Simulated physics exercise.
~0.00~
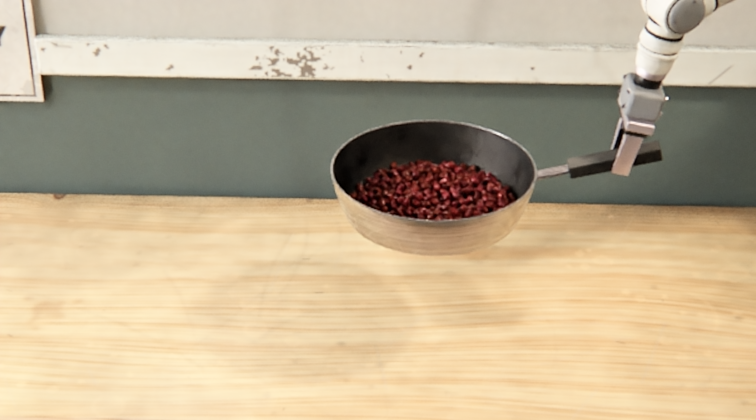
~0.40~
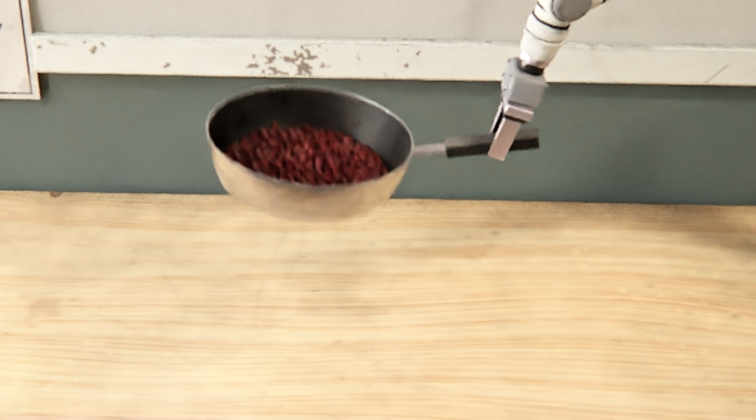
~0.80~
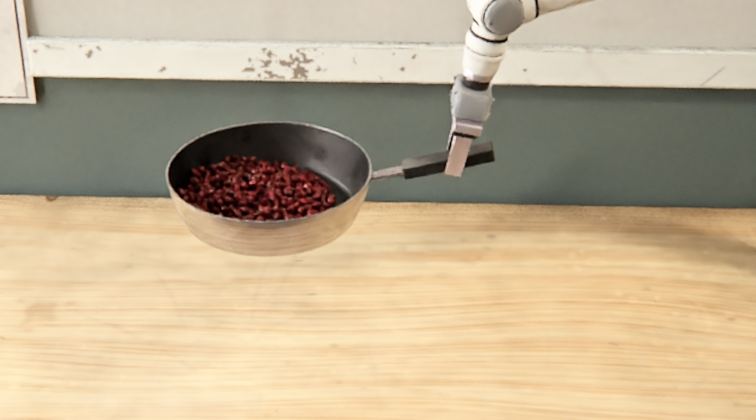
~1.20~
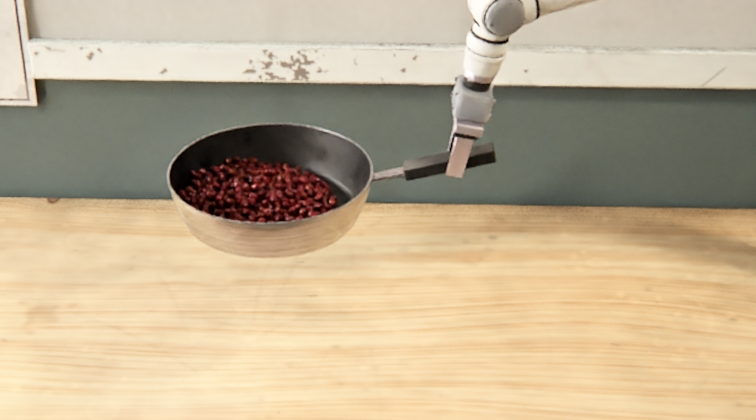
The clip opens on a white robot arm gripping the black handle of a frying pan heaped with dark red beans, held above a pale wooden table before a gray and green wall. The arm sweeps the pan well to the left and lifts it somewhat, and the pan tips slightly on the way. It then carries the pan a little farther left while lowering it, bringing it back to level. Finally the arm holds still, with the pan hovering over the table and the beans still piled inside, none visible on the wood.
